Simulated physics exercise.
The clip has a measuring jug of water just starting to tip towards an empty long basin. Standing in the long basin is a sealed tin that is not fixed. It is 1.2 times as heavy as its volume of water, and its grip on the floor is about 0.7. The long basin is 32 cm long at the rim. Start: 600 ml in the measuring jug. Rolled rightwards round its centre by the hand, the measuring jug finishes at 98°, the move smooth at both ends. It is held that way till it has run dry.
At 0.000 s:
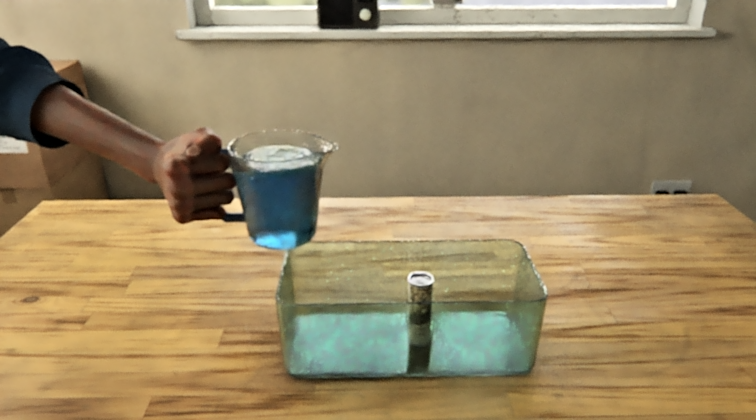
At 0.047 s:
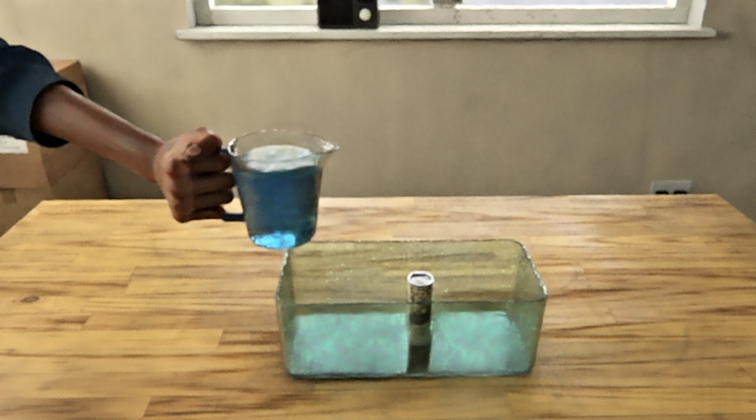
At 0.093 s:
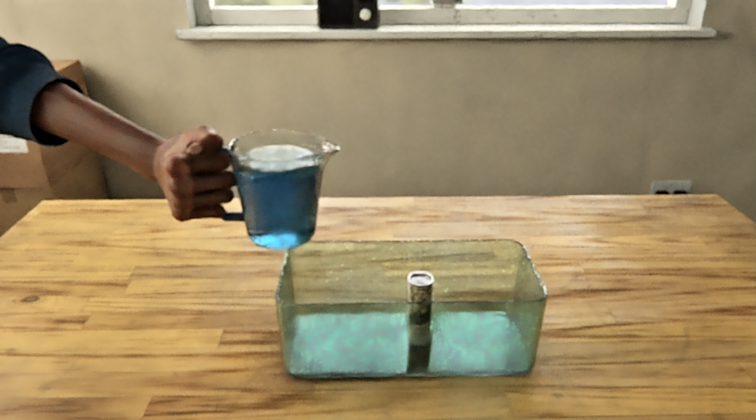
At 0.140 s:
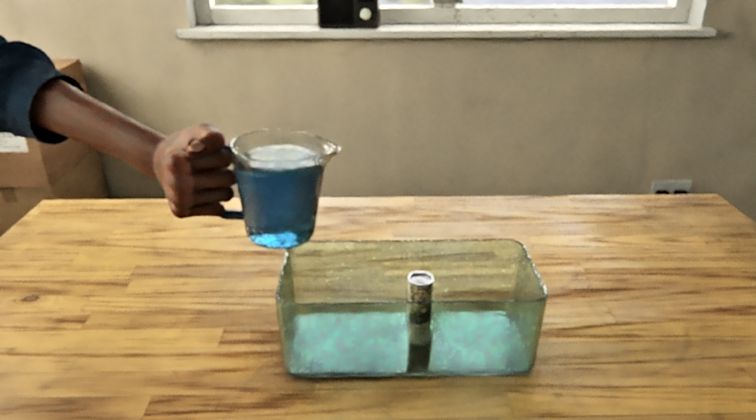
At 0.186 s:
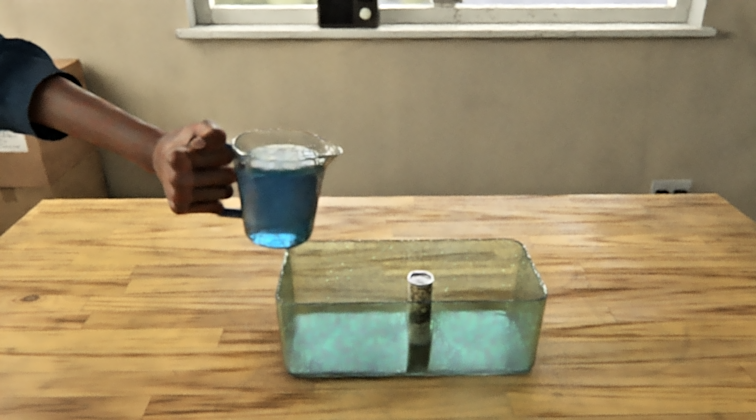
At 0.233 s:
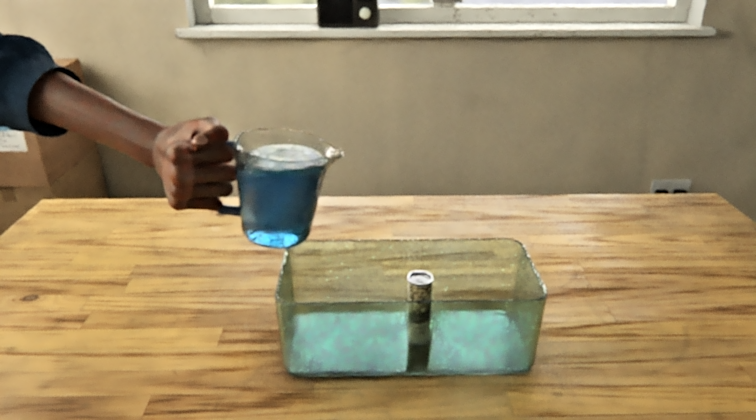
The clip opens on a hand holding a clear measuring jug of blue water above the left end of a long glass basin, where a small tin stands upright on a wooden table. The hand stays almost still, then slowly rolls the jug slightly rightwards, while the basin and tin remain motionless.
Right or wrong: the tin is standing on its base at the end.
Right, it is standing.
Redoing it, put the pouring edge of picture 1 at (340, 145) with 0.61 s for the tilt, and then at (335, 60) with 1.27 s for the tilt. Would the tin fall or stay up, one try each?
The tin stays vertical the first time and overturns the second time.
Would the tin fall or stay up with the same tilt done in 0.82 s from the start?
After the tilt, the tin is still standing.
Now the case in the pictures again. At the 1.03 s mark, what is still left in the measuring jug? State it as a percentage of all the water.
Close to 32 percent of the whole amount.
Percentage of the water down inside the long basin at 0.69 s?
I'd estimate some 5 percent of the liquid.
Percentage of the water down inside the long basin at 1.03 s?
54 per cent or thereabouts.
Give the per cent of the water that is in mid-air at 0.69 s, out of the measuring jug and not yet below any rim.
I'd say close to 14 per cent.
After 0.69 s the tilt is 56° and 82 per cent is still to pour; the tin stands where it began.
After 1.03 s the tilt is 90° and 31 per cent is still to pour; the tin stands 1 cm from where it began.
After 1.39 s the tilt is 98° and 2 per cent is still to pour; the tin stands 1 cm from where it began.
After 1.77 s the tilt is 98° and 0 per cent is still to pour; the tin stands 1 cm from where it began.
In the end the tin stands 1 cm from where it began.
